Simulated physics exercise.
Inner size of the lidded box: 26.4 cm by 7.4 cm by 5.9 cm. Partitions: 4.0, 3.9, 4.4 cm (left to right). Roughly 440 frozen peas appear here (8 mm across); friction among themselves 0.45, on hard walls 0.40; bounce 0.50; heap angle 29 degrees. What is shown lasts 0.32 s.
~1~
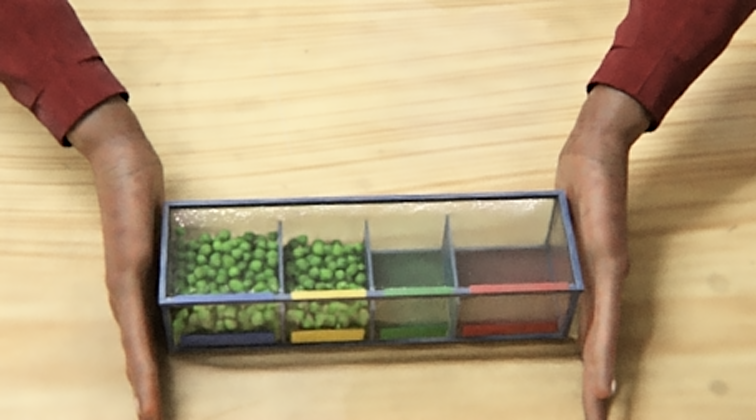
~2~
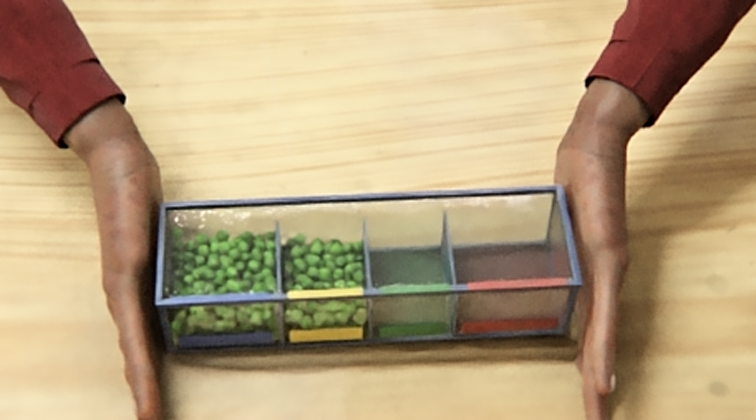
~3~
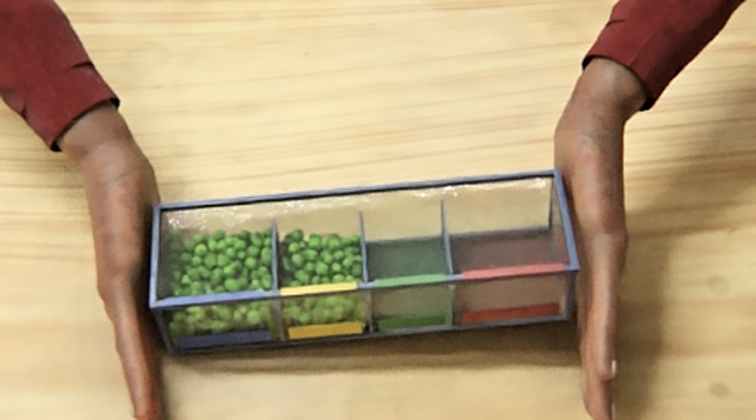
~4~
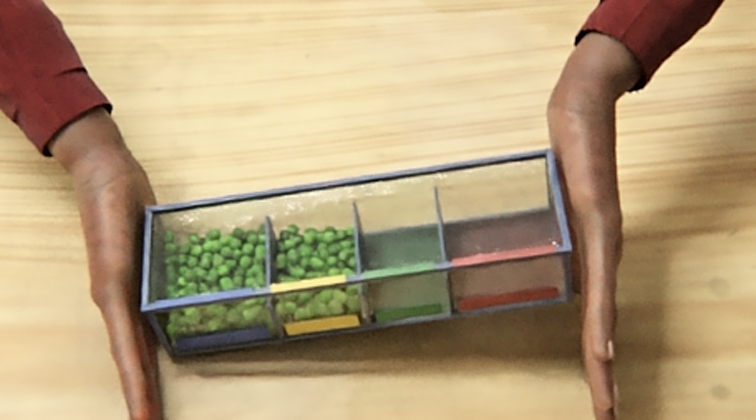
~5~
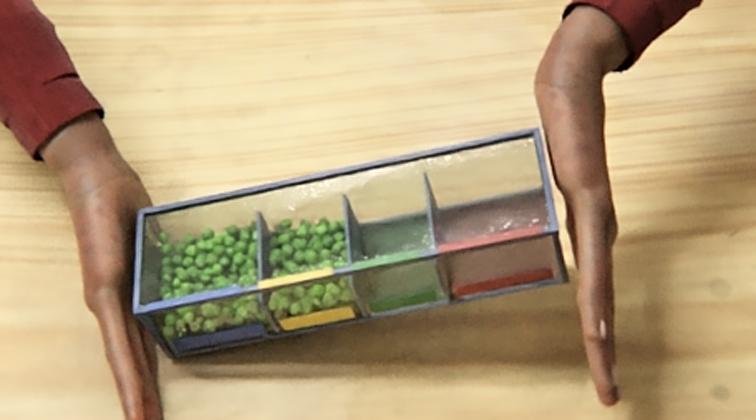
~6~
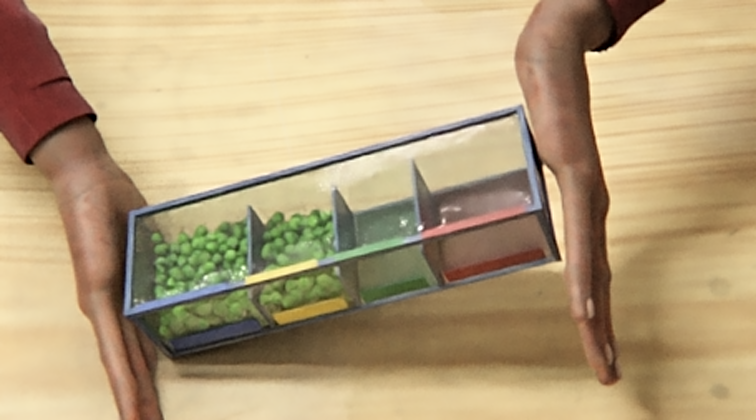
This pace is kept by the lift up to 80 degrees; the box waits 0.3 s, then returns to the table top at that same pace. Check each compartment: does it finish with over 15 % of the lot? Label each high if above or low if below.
Red: Low; blue: High; green: Low; yellow: High.
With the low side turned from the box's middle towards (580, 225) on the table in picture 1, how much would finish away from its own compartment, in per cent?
25 %.
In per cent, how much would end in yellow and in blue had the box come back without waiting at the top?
In per cent: Yellow 30, blue 70.
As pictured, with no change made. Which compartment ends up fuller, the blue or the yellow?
Blue.
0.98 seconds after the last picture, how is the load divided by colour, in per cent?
Red 0, blue 70, green 0, yellow 30.
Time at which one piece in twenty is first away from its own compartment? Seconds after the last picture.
Roughly at the 0.95 s mark.
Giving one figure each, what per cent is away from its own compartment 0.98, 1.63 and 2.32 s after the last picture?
I'd put the three at close to 5, 5 and 5.
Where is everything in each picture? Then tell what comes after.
Box tilt 0 degrees, front corners at (166, 300) and (576, 286); blue 65 %, yellow 35 %, in the first picture.
Box tilt 1 degrees, front corners at (163, 301) and (574, 282), in the second picture.
Box tilt 6 degrees, front corners at (157, 303) and (572, 267), lowest corner left front, in the third picture.
Box tilt 11 degrees, front corners at (149, 307) and (564, 248), lowest corner left front, in the fourth picture.
Box tilt 16 degrees, front corners at (140, 309) and (552, 228), lowest corner left front, in the fifth picture.
Box tilt 21 degrees, front corners at (132, 311) and (535, 207), lowest corner left front; blue 65 %, yellow 35 %, in the sixth picture.
Then, 0.98 s after the last picture, tilt 80 degrees; blue 70 %, yellow 30 %.
Then, 1.63 s after the last picture, tilt 39 degrees; blue 70 %, yellow 30 %.
Then, 2.32 s after the last picture, tilt 0 degrees; blue 70 %, yellow 30 %.
In the end, red 0 %, blue 70 %, green 0 %, yellow 30 %.
